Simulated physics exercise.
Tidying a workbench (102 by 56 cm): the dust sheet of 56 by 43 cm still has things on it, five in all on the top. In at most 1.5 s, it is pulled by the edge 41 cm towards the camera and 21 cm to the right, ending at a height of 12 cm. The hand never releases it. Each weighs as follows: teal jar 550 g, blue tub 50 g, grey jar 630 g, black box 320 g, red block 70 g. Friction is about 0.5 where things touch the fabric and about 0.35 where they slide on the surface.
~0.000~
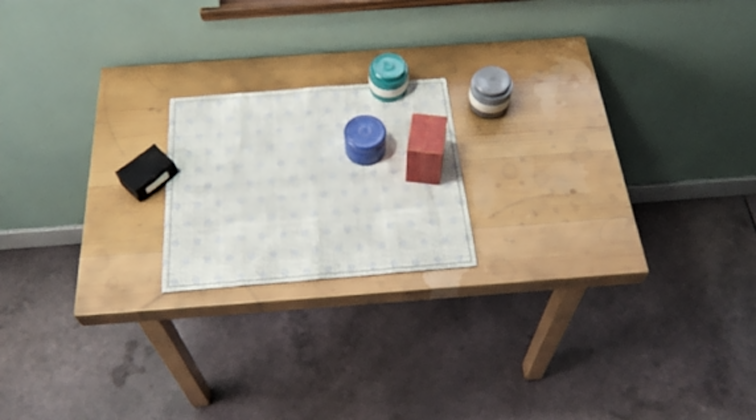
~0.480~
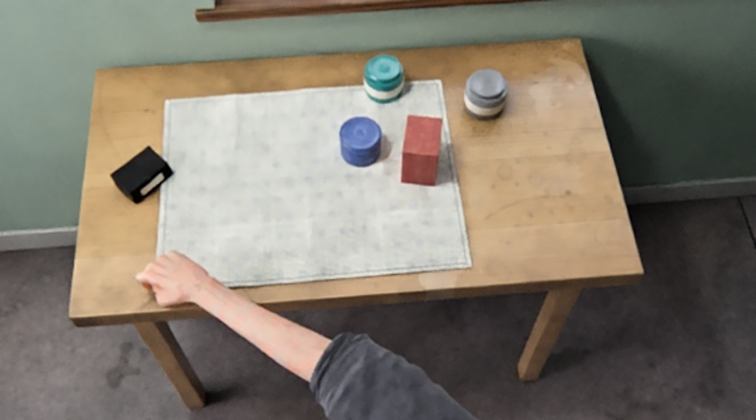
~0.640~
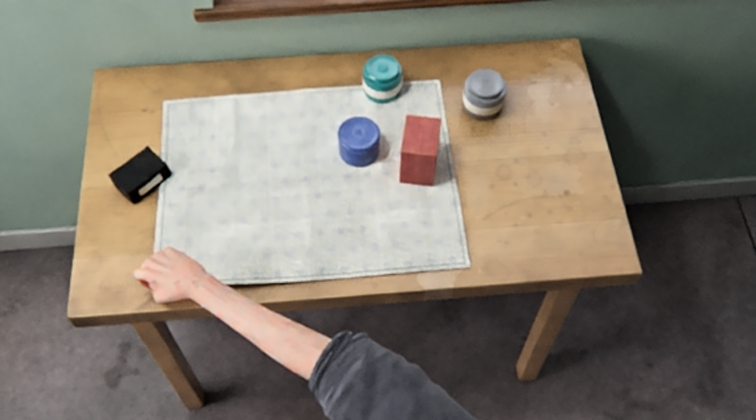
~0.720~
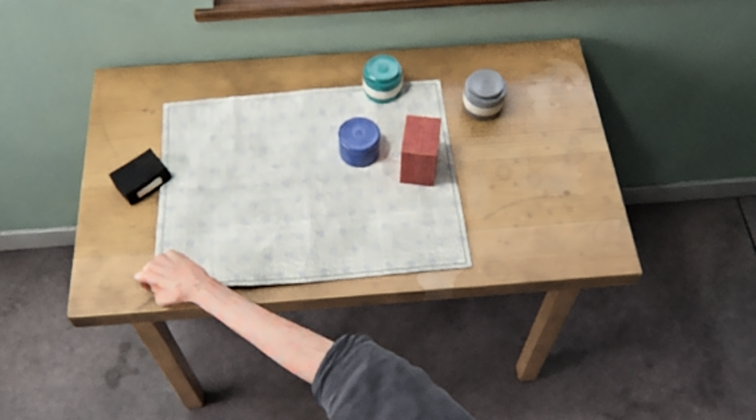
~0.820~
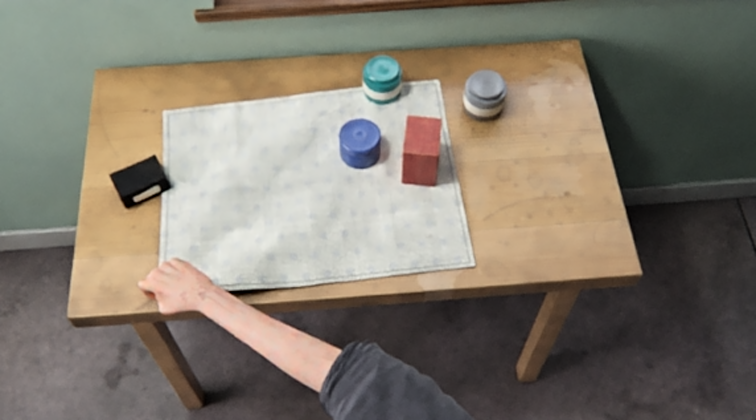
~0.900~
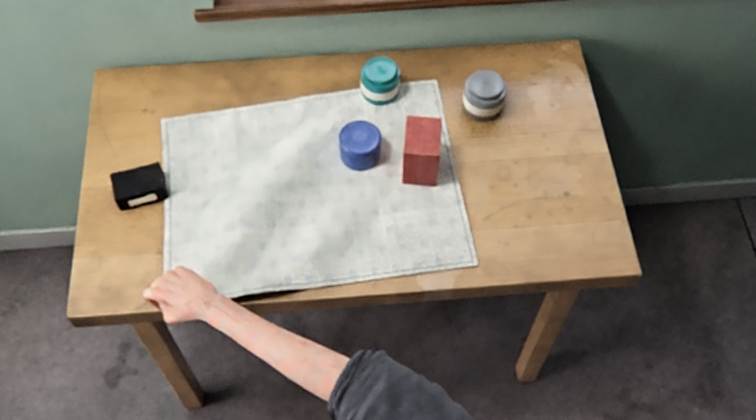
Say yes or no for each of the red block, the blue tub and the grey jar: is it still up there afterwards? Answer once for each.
Red block - yes; blue tub - yes; grey jar - yes.
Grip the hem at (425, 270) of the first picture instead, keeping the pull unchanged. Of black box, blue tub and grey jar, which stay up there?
Result: Black box keeps its place; blue tub leaves the top; grey jar keeps its place.
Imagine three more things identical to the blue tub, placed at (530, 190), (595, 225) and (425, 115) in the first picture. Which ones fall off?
In order: Holds on; holds on; holds on.
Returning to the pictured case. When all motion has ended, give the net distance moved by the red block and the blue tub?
Roughly: Red block 20 cm; blue tub 25 cm.
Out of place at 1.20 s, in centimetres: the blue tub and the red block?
Blue tub 6 cm, red block 2 cm.
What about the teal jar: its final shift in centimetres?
Measured: Teal jar displaced by 30 cm.
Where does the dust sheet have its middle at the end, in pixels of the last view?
The middle ends up near pixel (324, 323).
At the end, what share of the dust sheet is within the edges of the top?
Some 35 per cent of it.
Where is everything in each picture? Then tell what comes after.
The first frame shows shows, red block (427, 133); blue tub (365, 131); grey jar (493, 79); dust sheet corners (162, 292) (171, 99) (445, 79) (477, 266).
The second frame shows shows, dust sheet corners (166, 101) (440, 80); grip (155, 290).
The third frame shows shows, dust sheet corners (164, 101) (439, 80); grip (152, 287).
The fourth frame shows shows, dust sheet corners (164, 104) (439, 80); grip (154, 290).
The fifth frame shows shows, black box (138, 175); dust sheet corners (164, 111) (438, 80); grip (158, 298).
The sixth frame shows shows, red block (423, 135); blue tub (360, 137); grey jar (487, 83); dust sheet corners (162, 120) (436, 80) (478, 265); grip (162, 306).
At 1.2 s, 90 % of the dust sheet is still over the top; blue tub 6 cm off its start, red block 2 cm off its start, black box 9 cm off its start.
At 1.5 s, 65 % of the dust sheet is still over the top; blue tub 14 cm off its start, red block 9 cm off its start, teal jar 16 cm off its start.
At 1.8 s, 45 % of the dust sheet is still over the top; blue tub 23 cm off its start at (349, 240), red block 16 cm off its start at (412, 209), teal jar 25 cm off its start at (322, 162).
At 2.1 s, 35 % of the dust sheet is still over the top; blue tub 27 cm off its start, red block 19 cm off its start, teal jar 29 cm off its start.
At 3.7 s, 35 % of the dust sheet is still over the top; blue tub 27 cm off its start at (351, 261), red block 19 cm off its start at (412, 227), grey jar 0 cm off its start at (487, 83), teal jar 29 cm off its start at (318, 182).
